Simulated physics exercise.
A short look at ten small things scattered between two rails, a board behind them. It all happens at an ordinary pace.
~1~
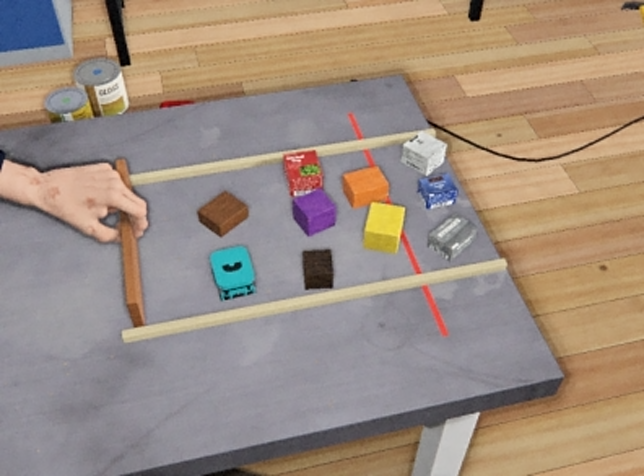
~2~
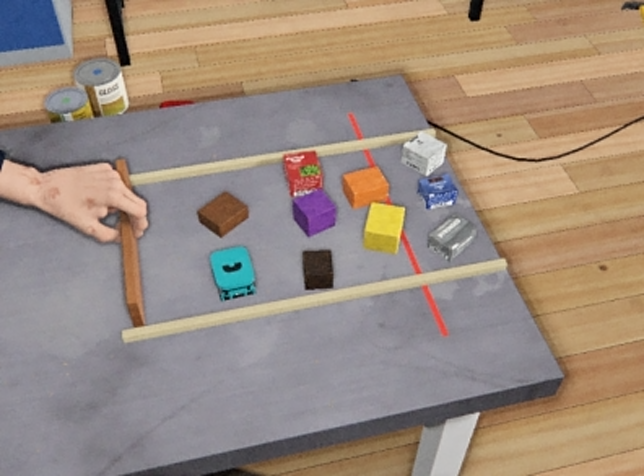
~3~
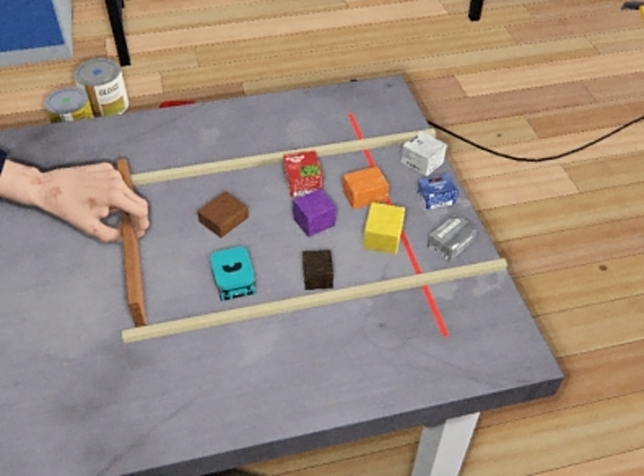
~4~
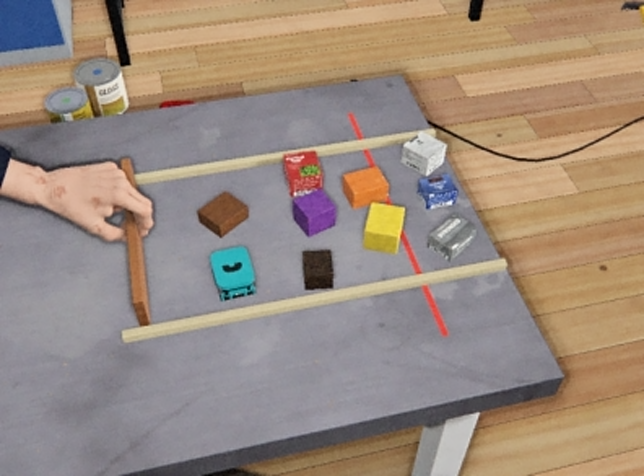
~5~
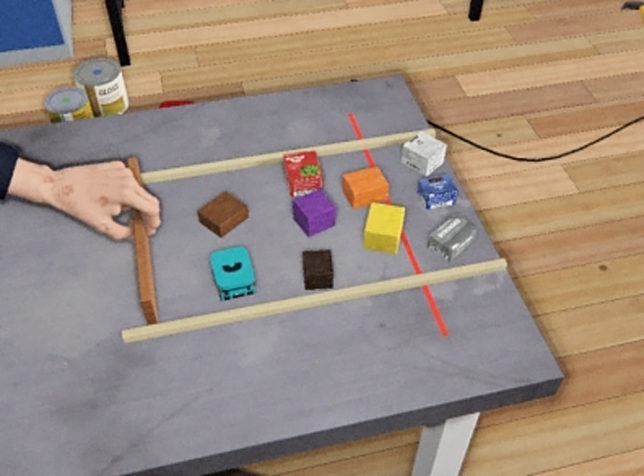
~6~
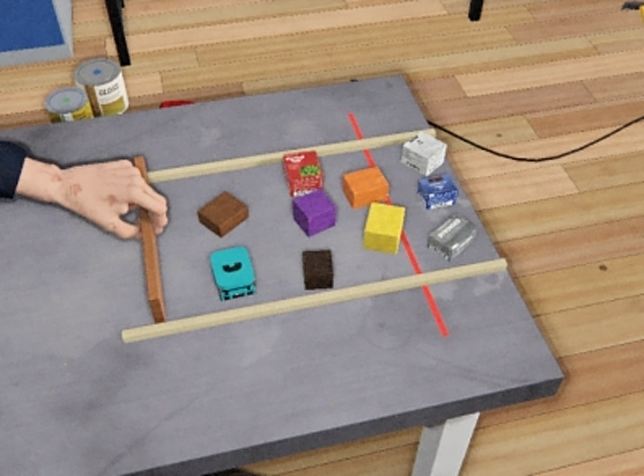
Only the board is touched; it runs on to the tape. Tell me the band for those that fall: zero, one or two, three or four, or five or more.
As it turns out, the number that fall off is one or two.
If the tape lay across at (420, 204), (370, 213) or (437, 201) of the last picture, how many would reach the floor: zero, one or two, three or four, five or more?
The falls would be either three or four; none at all; at least five.
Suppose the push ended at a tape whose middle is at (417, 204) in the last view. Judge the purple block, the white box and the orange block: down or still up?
The purple block survives; the white box falls; the orange block goes over.
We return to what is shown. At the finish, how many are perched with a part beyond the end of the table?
Overhanging: 2.
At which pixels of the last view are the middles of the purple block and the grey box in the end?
The purple block stops around (412, 209); the grey box around (487, 229).
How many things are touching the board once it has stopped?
It touches 4.
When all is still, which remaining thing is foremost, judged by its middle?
The grey box ends nearest.
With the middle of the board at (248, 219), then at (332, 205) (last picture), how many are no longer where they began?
At the one place 2, at the other 7.
A little later, none off yet; white box at rest near (424, 154); blue box at rest near (437, 192); grey box at rest near (452, 237).
When it is over, the number that fall off is one or two; down, blue box.
